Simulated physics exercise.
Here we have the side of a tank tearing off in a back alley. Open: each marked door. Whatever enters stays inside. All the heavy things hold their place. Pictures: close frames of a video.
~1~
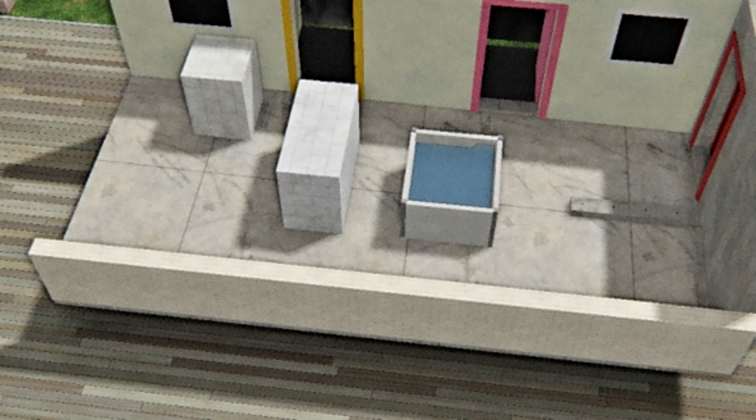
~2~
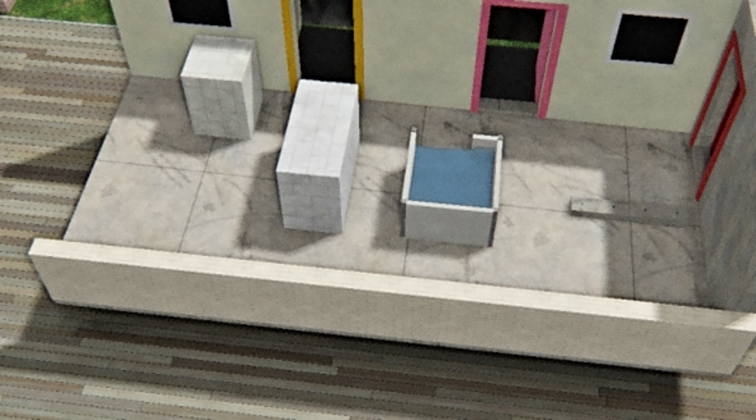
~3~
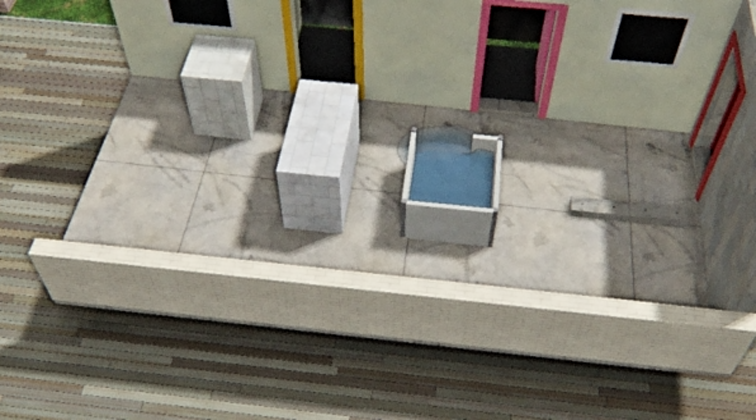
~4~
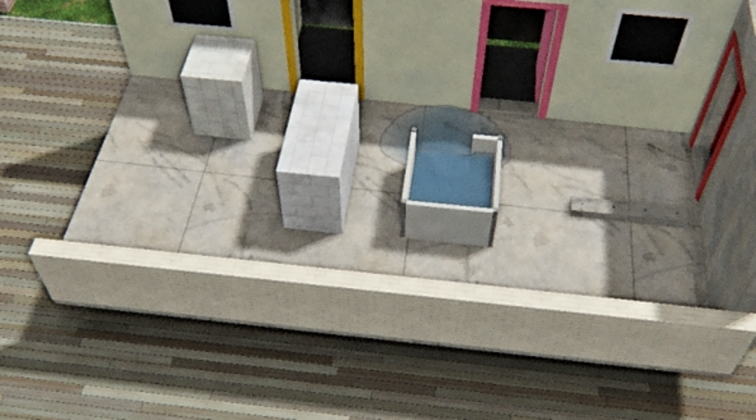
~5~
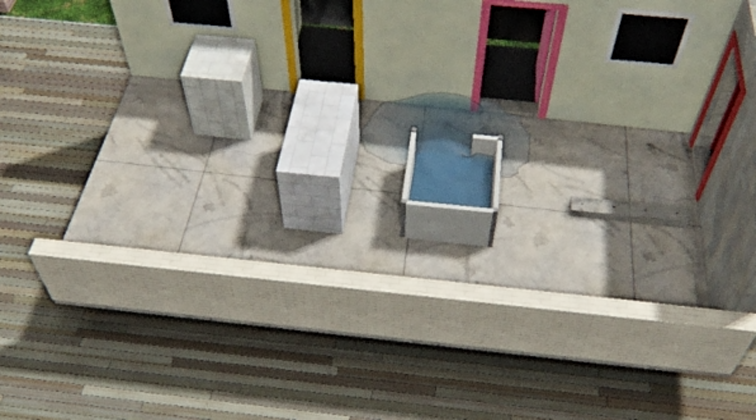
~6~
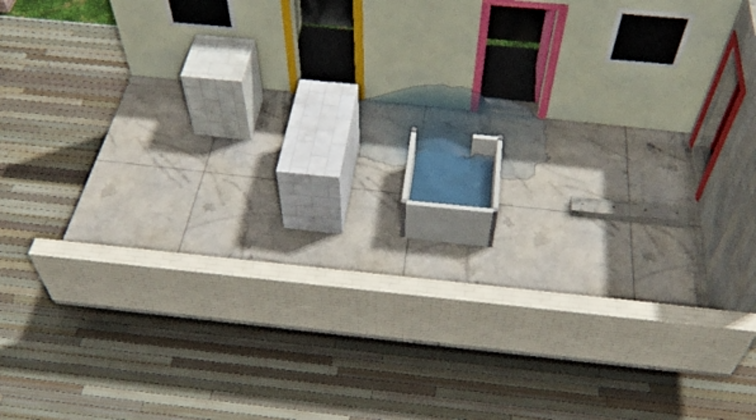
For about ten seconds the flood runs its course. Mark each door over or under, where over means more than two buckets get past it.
Pink door - over; red door - over; yellow door - under.
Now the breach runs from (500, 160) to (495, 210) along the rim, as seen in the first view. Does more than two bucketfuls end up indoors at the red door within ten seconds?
The red one tops the limit.
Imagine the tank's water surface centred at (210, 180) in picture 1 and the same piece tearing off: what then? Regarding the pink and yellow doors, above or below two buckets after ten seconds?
Briefly, the pink remains beneath it and the yellow tops that amount.
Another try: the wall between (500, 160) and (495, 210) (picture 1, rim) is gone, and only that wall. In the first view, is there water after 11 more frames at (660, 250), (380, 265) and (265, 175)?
Going through them one by one, I'd say waterlogged, then high and dry, then high and dry.
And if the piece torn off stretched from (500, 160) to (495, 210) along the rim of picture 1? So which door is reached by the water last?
That would be the yellow one.
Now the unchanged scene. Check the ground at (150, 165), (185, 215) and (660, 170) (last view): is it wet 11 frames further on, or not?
Point 1: Not wet; point 2: Not wet; point 3: Drenched.
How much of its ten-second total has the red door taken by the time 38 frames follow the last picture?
Close to 80 %.
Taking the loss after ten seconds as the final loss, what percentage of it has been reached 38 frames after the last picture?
About 90 per cent.
A moment on, water covers 15 % of the floor; the pink door over two buckets in, the red door not reached, the yellow door wet at the sill, nothing in.
Next, water covers 30 % of the floor; the pink door over two buckets in, the red door wet at the sill, nothing in, the yellow door wet at the sill, nothing in.
Then, water covers 40 % of the floor; the pink door over two buckets in, the red door over two buckets in, the yellow door under two buckets in.
Later, water covers 50 % of the floor; the pink door over two buckets in, the red door over two buckets in, the yellow door under two buckets in.
In the end, water covers 70 % of the floor; the pink door over two buckets in, the red door over two buckets in, the yellow door under two buckets in.
